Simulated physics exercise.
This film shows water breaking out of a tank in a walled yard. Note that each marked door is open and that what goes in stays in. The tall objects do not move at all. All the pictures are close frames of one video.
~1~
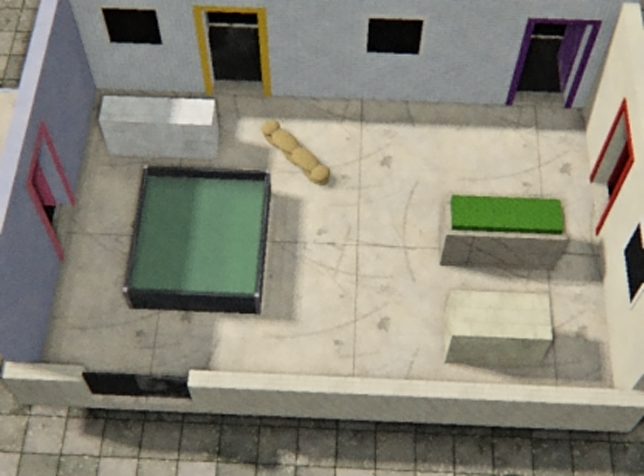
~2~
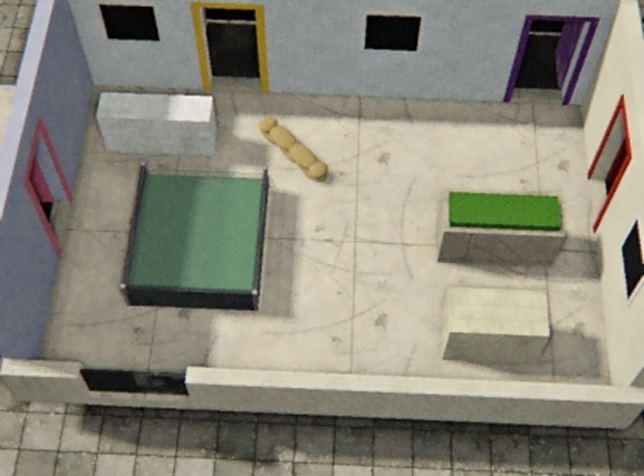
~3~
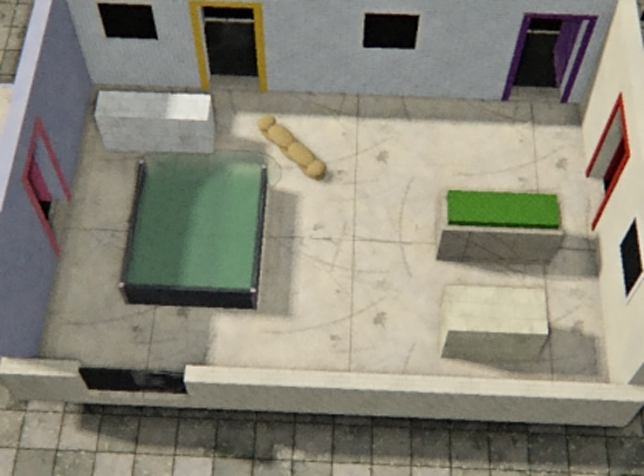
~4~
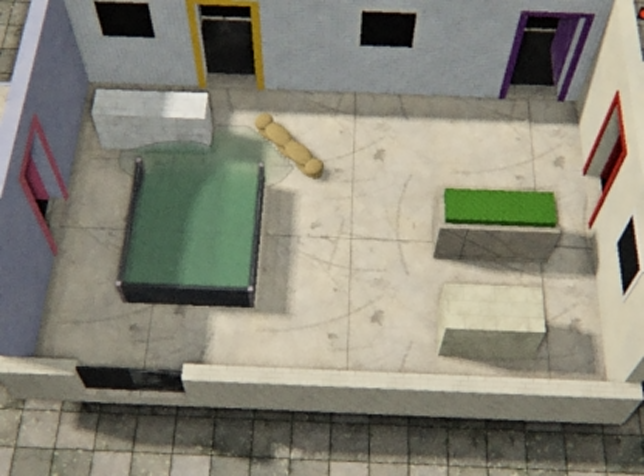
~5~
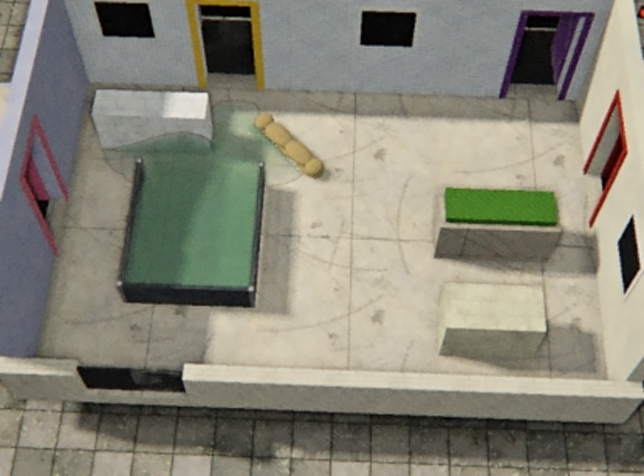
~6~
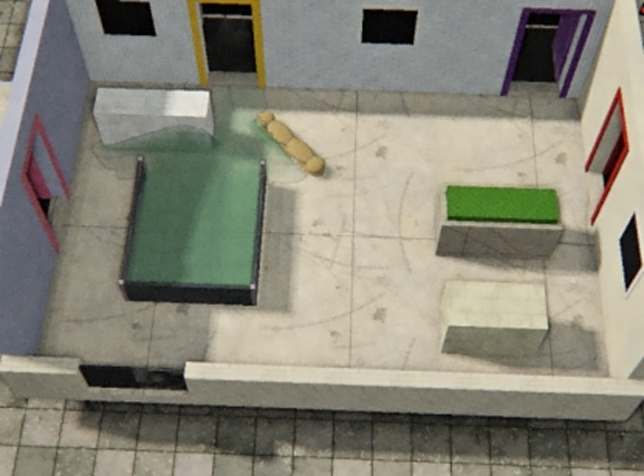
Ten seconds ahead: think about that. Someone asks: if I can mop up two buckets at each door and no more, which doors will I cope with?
The red door: You will cope; the purple door: You will cope; the yellow door: Too much for you; the pink door: You will cope.
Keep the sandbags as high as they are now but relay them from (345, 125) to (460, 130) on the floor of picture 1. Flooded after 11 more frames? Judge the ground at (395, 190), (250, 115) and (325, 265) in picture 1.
The three points come out untouched, soaked and untouched.
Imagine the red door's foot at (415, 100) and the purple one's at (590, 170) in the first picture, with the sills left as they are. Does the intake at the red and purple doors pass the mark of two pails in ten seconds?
Outcome - red door keeps within bounds, purple door keeps within bounds.
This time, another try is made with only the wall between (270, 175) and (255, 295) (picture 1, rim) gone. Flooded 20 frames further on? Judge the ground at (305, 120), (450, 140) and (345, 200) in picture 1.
Spot one ends up untouched by the spill, spot two deluged, spot three deluged.
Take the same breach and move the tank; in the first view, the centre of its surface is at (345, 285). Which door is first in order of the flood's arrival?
The yellow one.
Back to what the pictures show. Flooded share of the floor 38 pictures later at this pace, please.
I'd put it at roughly 70 per cent.
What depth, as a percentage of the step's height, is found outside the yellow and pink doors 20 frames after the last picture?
Roughly 220 and 80 %.
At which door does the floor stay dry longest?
That would be the red door.
A moment on, water covers 10 % of the floor; the red door not reached, the purple door not reached, the yellow door over two buckets in, the pink door not reached.
Next, water covers 25 % of the floor; the red door not reached, the purple door not reached, the yellow door far over two buckets in, the pink door wet at the sill, nothing in.
Then, water covers 50 % of the floor; the red door not reached, the purple door not reached, the yellow door far over two buckets in, the pink door wet at the sill, nothing in.
Later, water covers 70 % of the floor; the red door not reached, the purple door wet at the sill, nothing in, the yellow door far over two buckets in, the pink door wet at the sill, nothing in.
In the end, water covers 95 % of the floor; the red door wet at the sill, nothing in, the purple door wet at the sill, nothing in, the yellow door far over two buckets in, the pink door wet at the sill, nothing in.
